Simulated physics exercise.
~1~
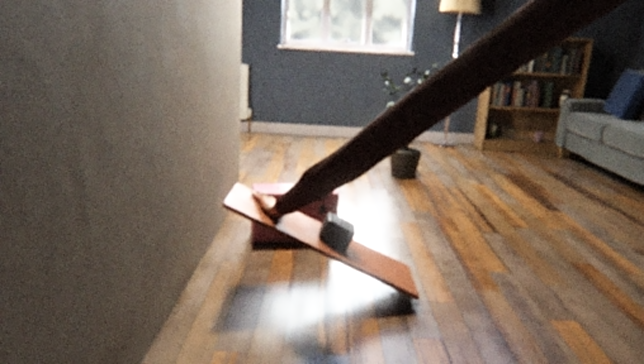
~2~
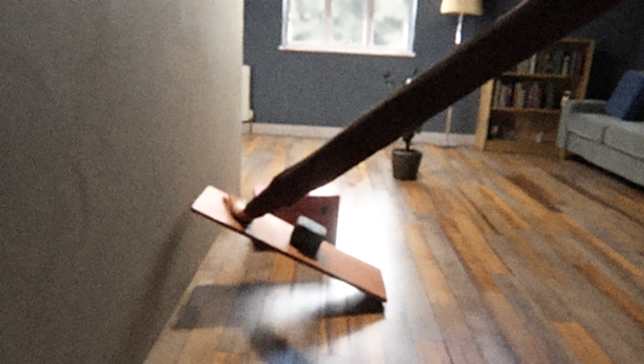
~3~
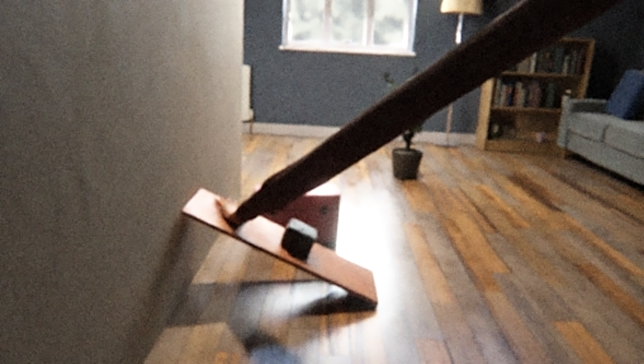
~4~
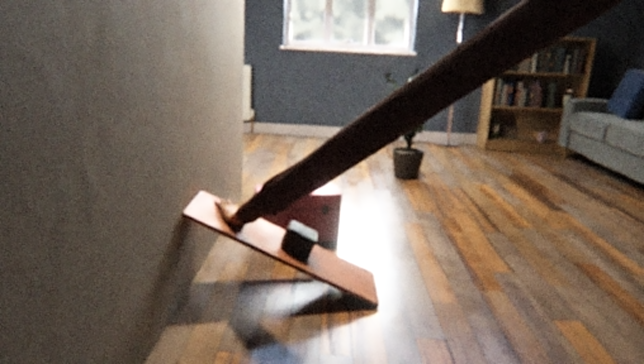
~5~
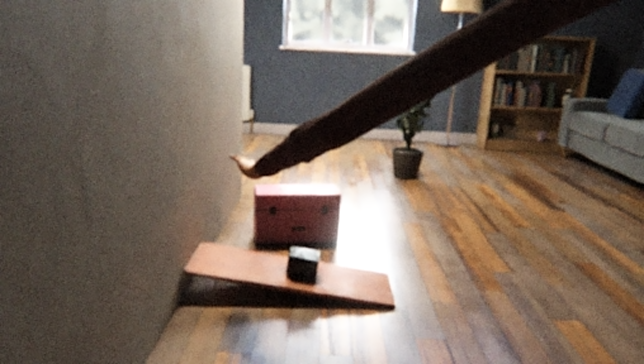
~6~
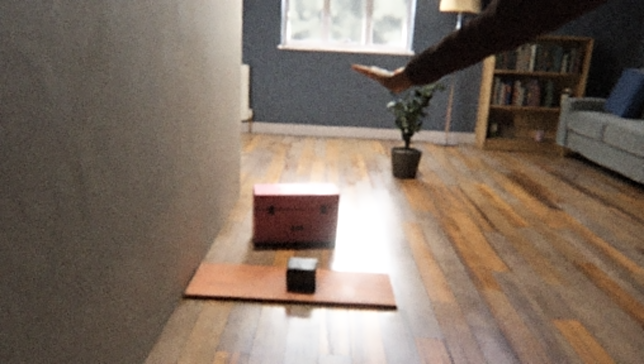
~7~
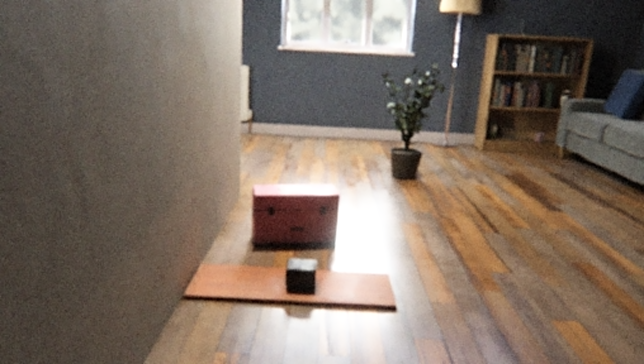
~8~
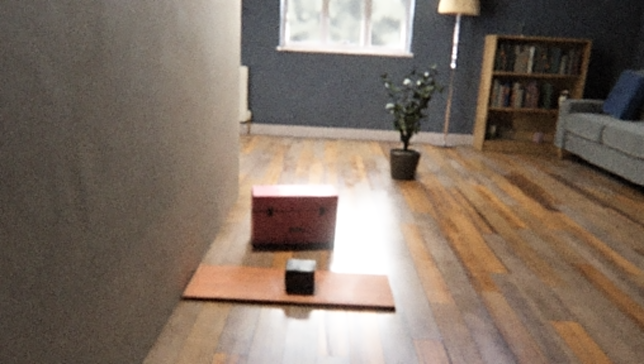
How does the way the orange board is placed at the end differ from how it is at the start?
At the start the orange board is tilted, with its left end held up by the hand. At the end it lies flat on the floor, a little further left and lower in view, with its left end by the wall.
